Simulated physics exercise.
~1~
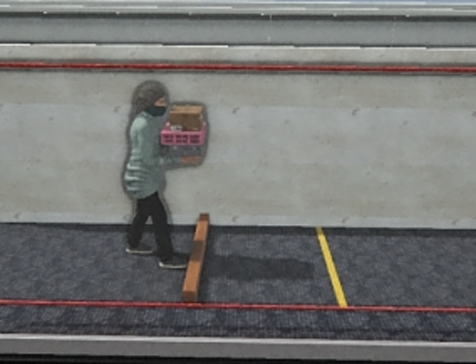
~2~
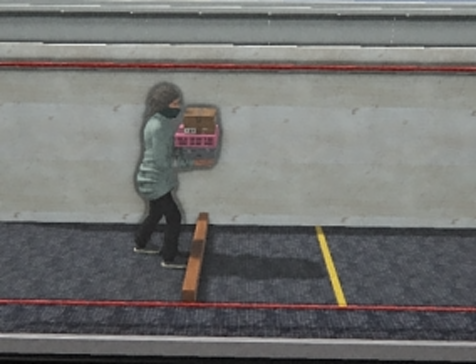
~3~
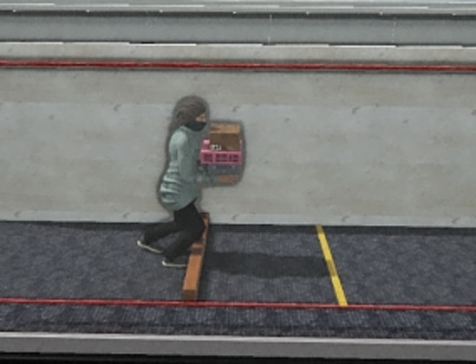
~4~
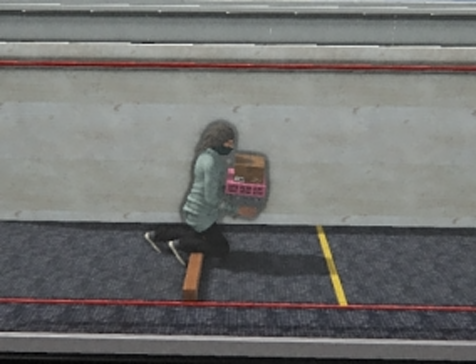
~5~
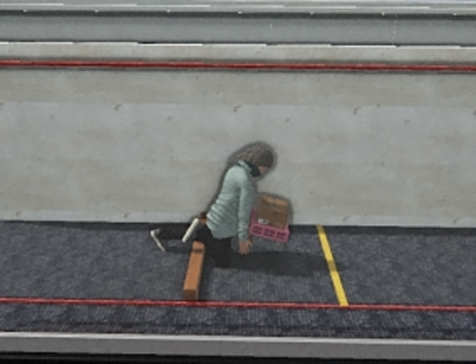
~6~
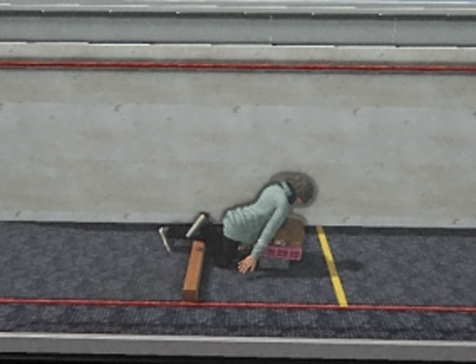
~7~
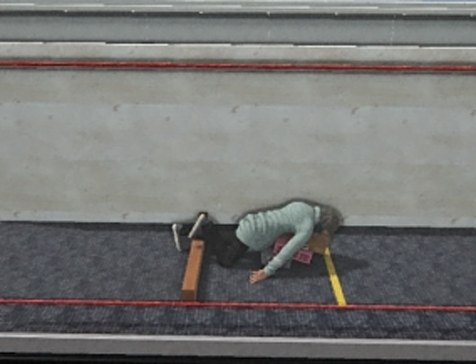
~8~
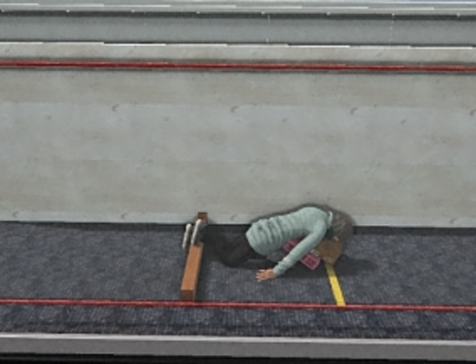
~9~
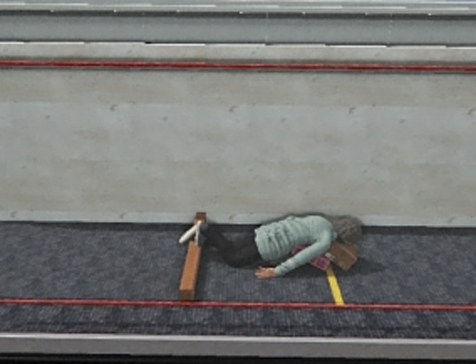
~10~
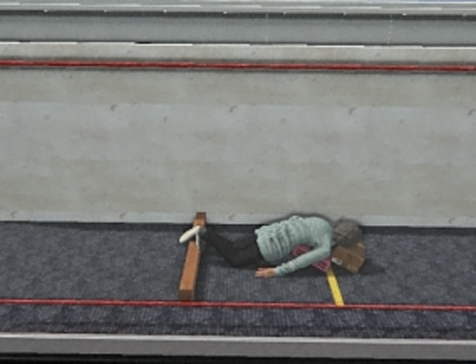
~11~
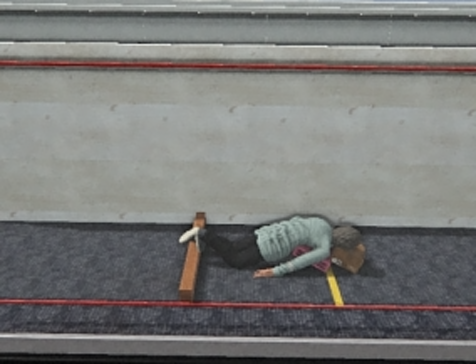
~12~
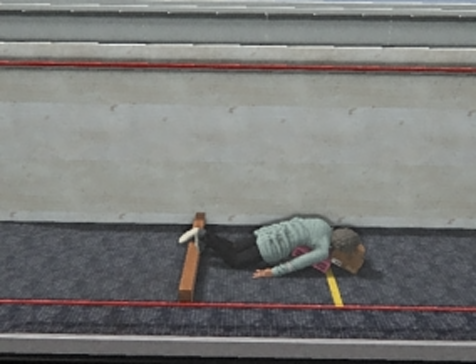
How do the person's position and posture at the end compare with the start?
At the start the person is upright on the left side of the low rail, holding the stack. At the end they lie face down to the right of it, with their feet by the rail and their head past the yellow line.
A person in a pale green top and dark trousers carries a stack with a brown parcel above a pink crate, facing right on a dark floor. Seen from the side and slightly above, a low orange-brown rail lies at their feet, a yellow line lies farther right, and a pale grey wall stands behind. The person tips forward over the rail, knees bending and feet lifting behind. The load drops ahead as they pitch down, a hand reaching the floor. They end face down and still, head and brown parcel beyond the yellow line, pink crate short of it.
